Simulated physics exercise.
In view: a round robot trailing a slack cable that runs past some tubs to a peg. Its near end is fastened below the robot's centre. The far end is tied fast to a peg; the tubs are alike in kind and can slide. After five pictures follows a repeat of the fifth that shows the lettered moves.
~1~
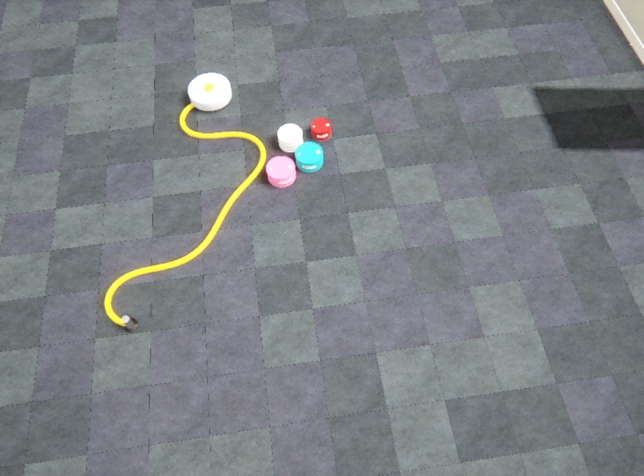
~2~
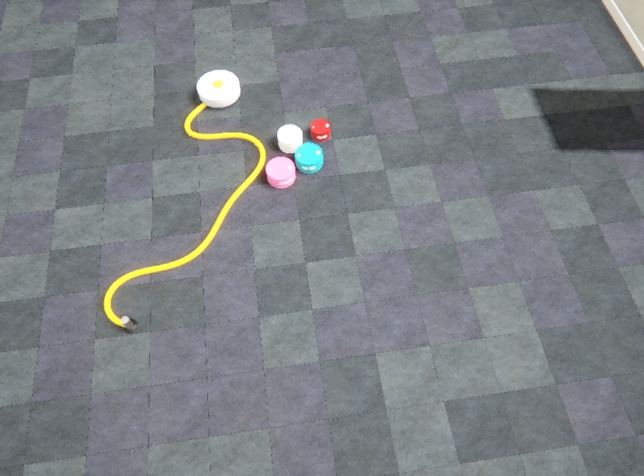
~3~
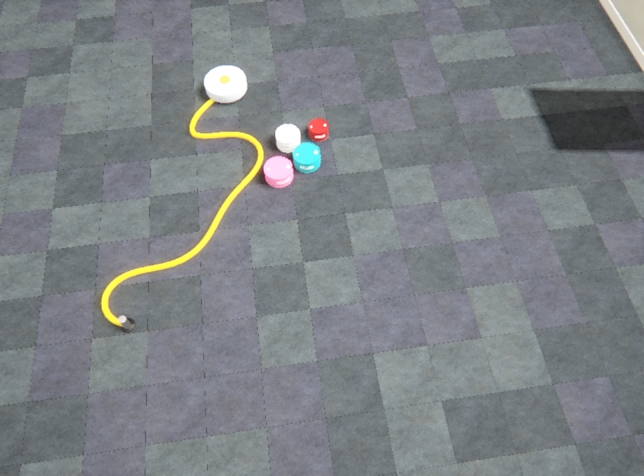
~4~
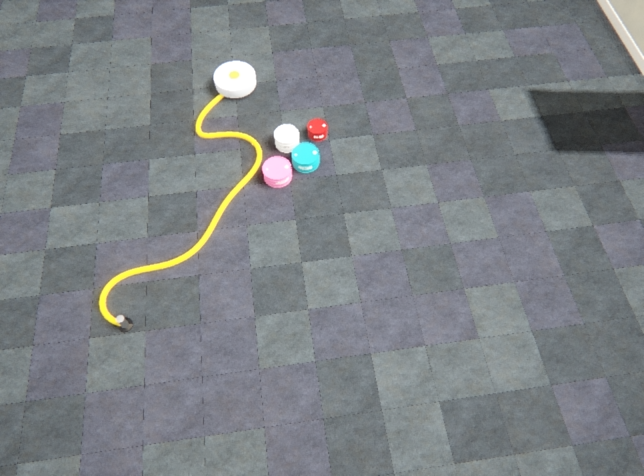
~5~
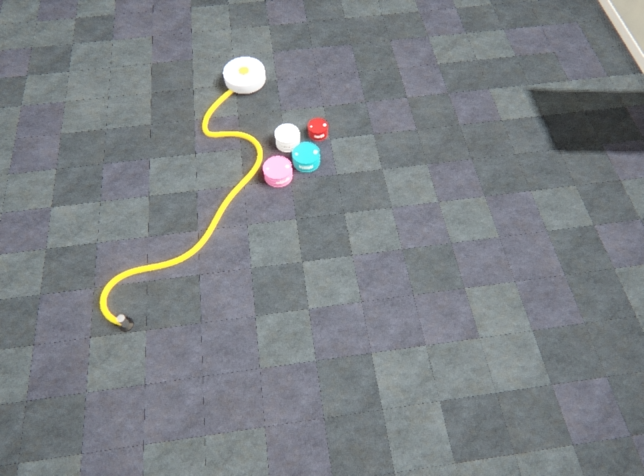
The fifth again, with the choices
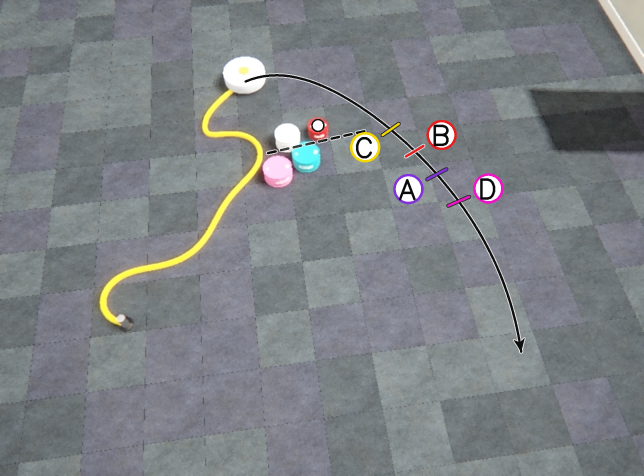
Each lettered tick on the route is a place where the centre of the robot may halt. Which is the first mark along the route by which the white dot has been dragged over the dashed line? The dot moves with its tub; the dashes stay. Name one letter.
D is the first stop that does it.
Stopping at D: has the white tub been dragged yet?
Yes.
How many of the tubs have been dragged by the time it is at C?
The count is none.
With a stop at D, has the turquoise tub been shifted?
Yes.
On the marked copy, A at (437, 174); B at (415, 151); C at (391, 130); D at (459, 201); the dashed line at (317, 142); the route from (246, 82) via (418, 155) to (521, 352); the white dot at (318, 125).
Following D. Soon after the start, robot (332, 85); red tub (318, 130).
Later, robot (405, 136); red tub (318, 130).
In the end, robot (460, 197); white tub (297, 154); turquoise tub (313, 171); red tub (319, 153); the dot on the red tub is over the dashed line.
As for the rest, A leaves the dotted tub short, at (318, 137); B leaves the dotted tub short, at (318, 130); C leaves the dotted tub short, at (318, 130).
